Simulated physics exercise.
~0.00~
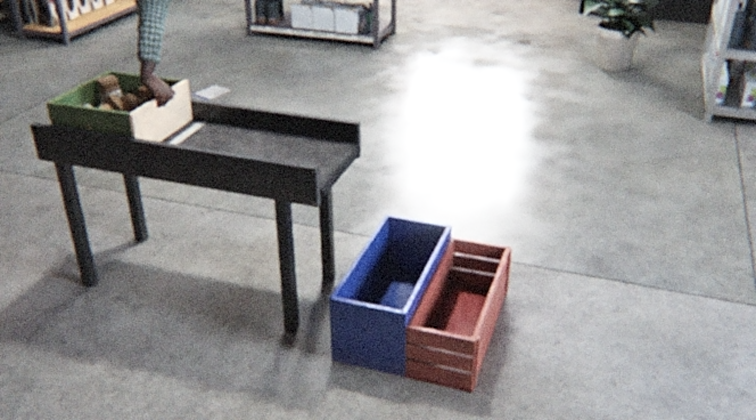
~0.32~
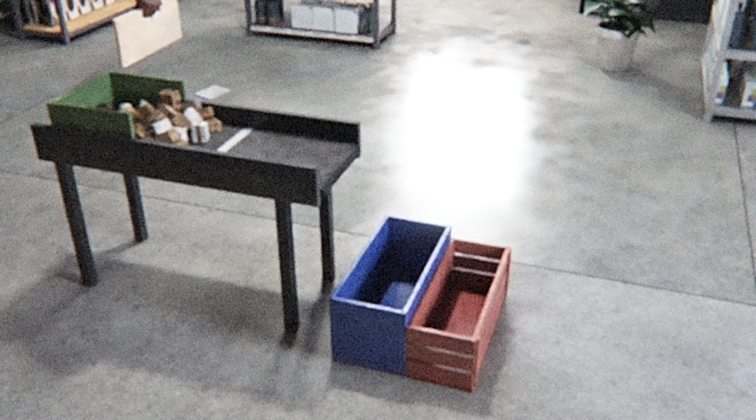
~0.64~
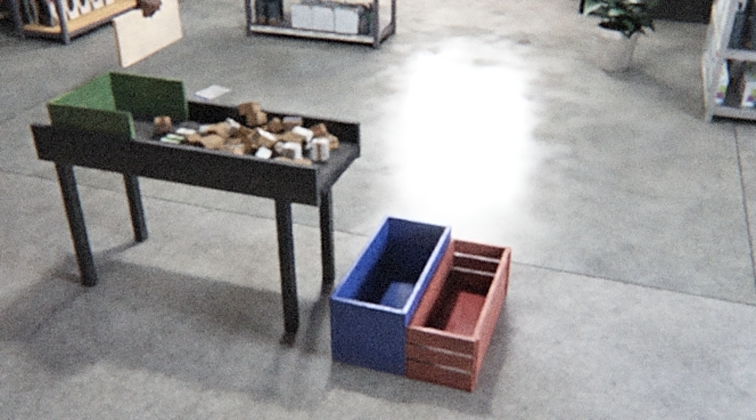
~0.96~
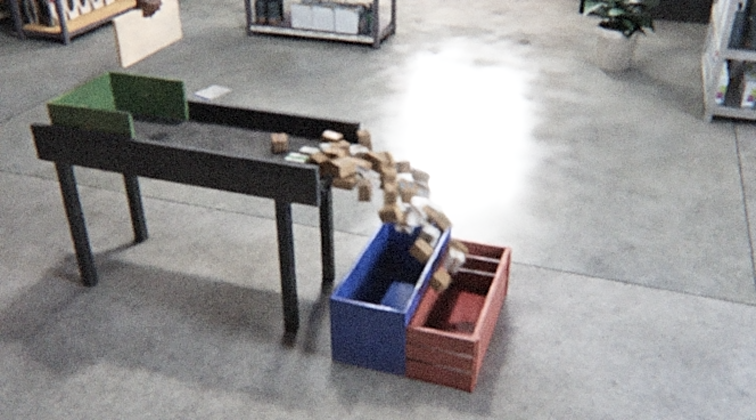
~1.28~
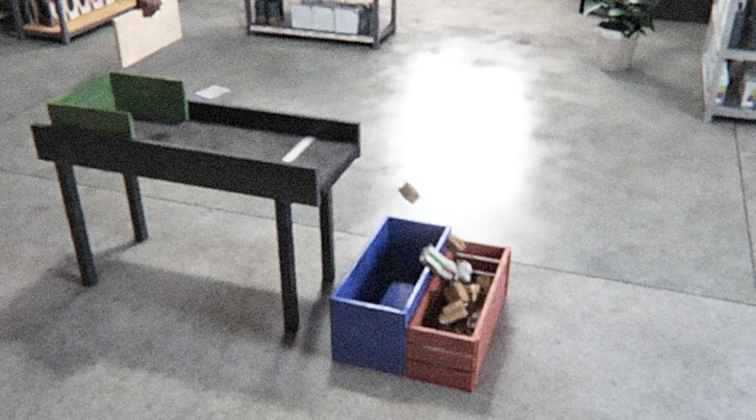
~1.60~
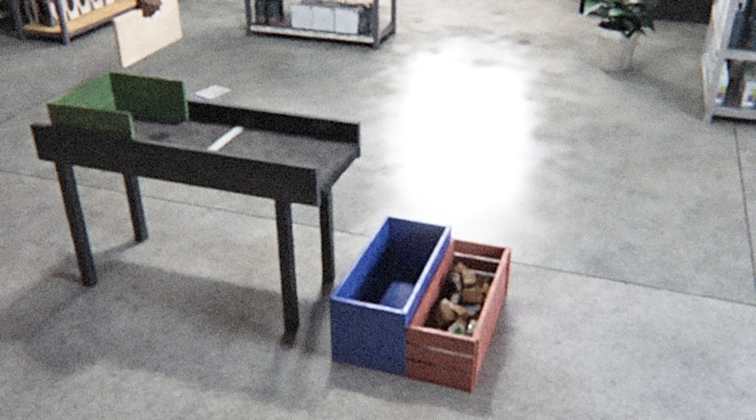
A hand lifted the gate of a green pen on a dark table-like belt, and a pile of small brown and pale blocks rode right, spilled off the end over the blue tub, and landed in the red bin.
